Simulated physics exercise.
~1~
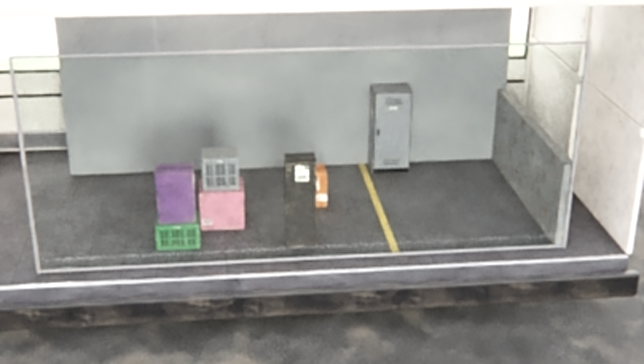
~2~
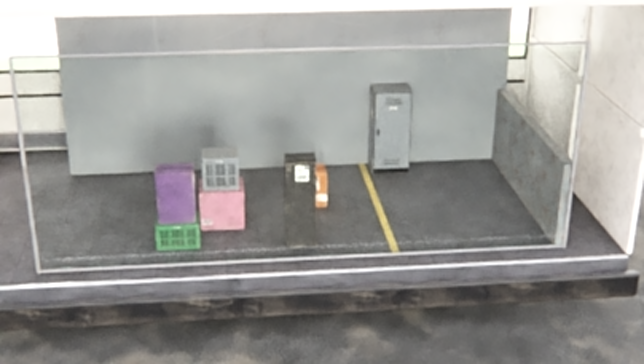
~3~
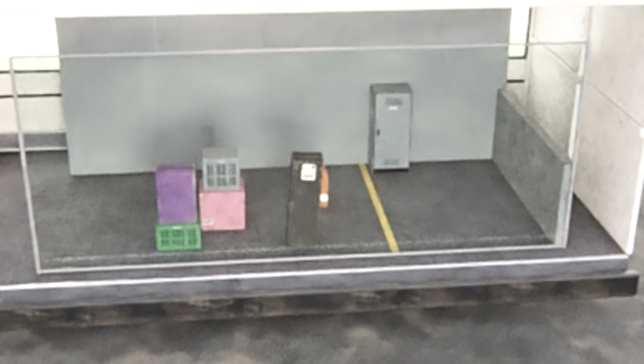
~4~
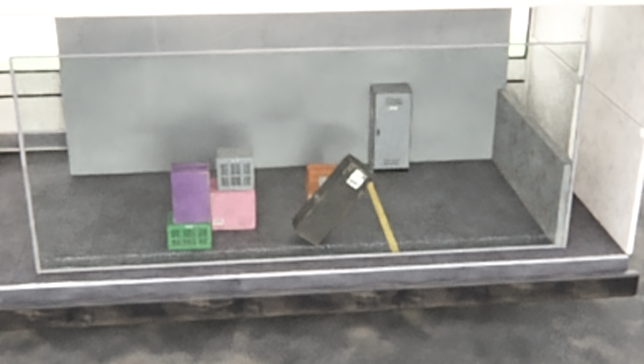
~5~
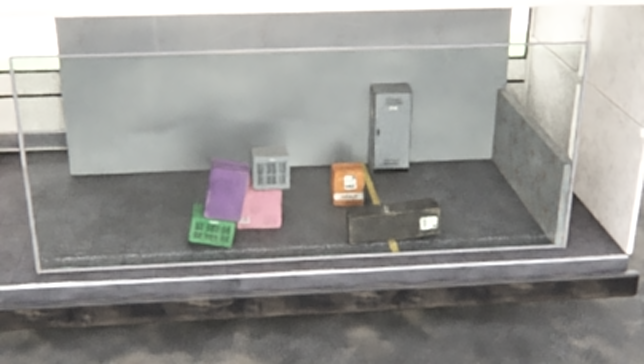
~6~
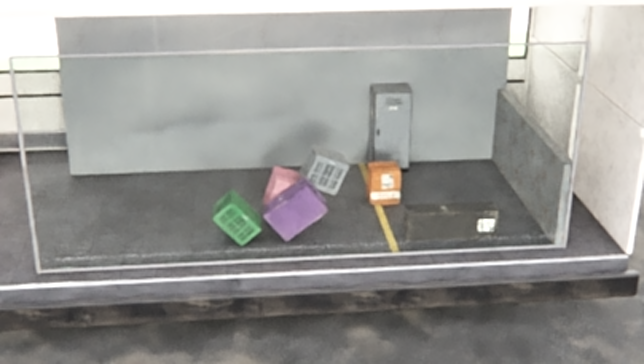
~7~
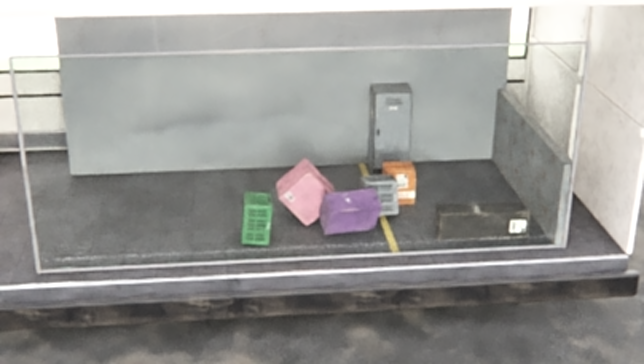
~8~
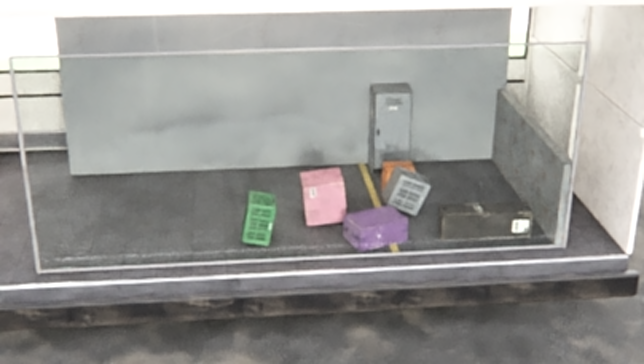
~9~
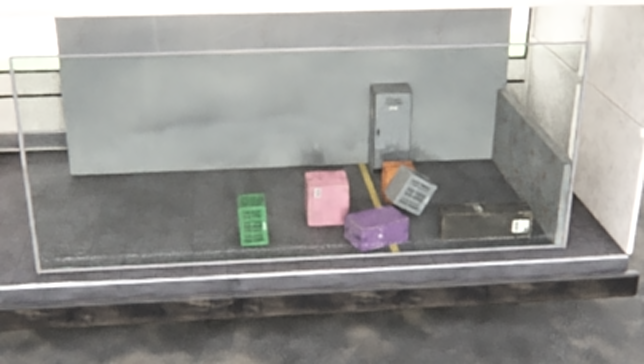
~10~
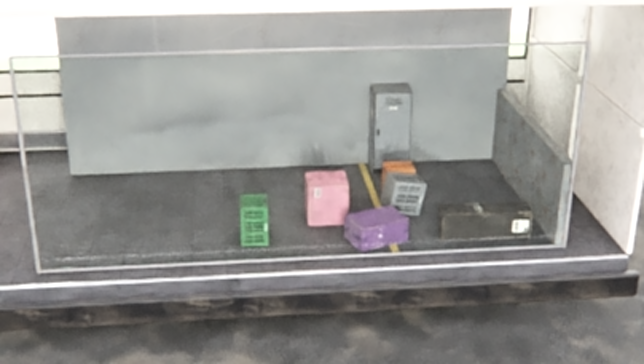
In a walled bay, crates and boxes slide right and topple, ending scattered near a locker.
